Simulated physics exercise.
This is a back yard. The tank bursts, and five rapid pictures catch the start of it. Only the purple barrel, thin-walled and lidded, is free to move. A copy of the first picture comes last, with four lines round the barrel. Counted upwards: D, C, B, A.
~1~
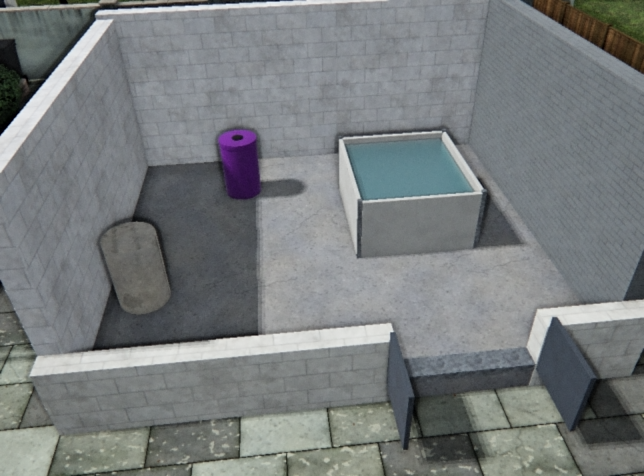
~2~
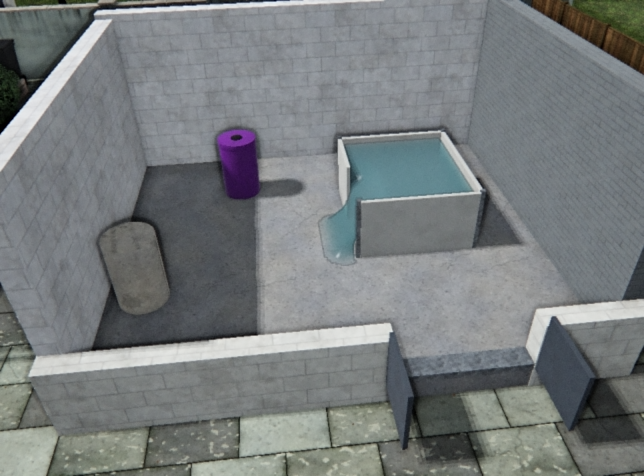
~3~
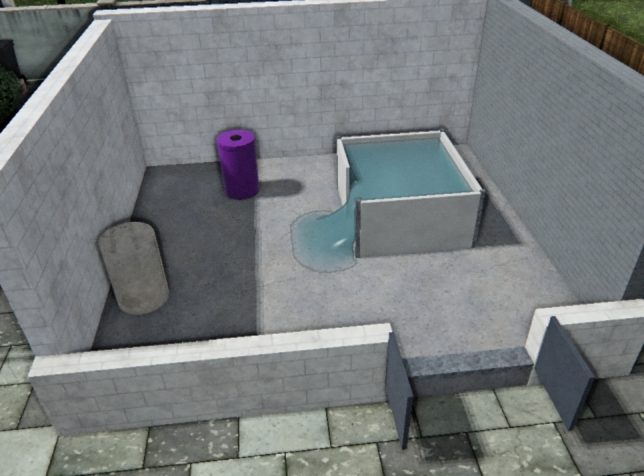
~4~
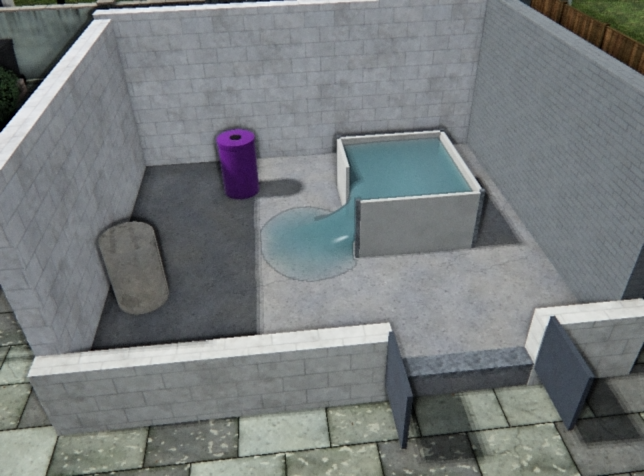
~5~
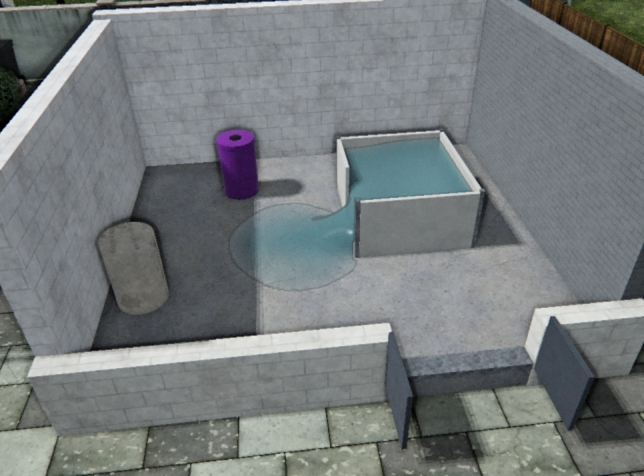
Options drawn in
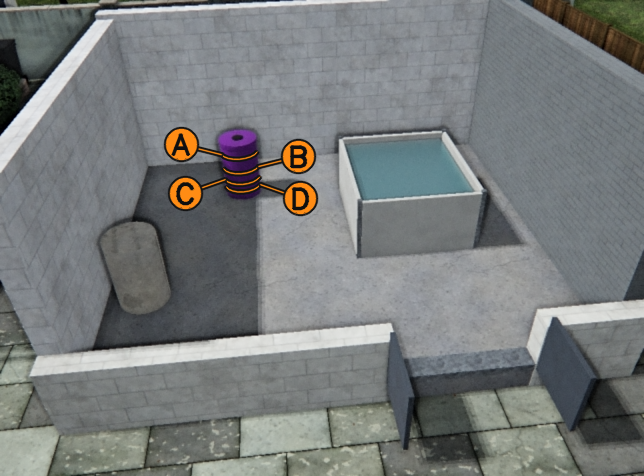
Walled back yard with water pouring from the left side of a tank and spreading across the ground towards a purple barrel.
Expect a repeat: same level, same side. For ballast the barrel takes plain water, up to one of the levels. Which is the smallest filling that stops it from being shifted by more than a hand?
D.
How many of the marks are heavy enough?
All of the four.
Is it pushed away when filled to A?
No.
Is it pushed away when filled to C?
No.
In orange, A at (239, 159); B at (241, 173); C at (242, 184); D at (243, 191); from the bottom up D, C, B, A.
Choosing A, it does not move.
Choosing B, it does not move.
Choosing C, it does not move.
Choosing D, it does not move.
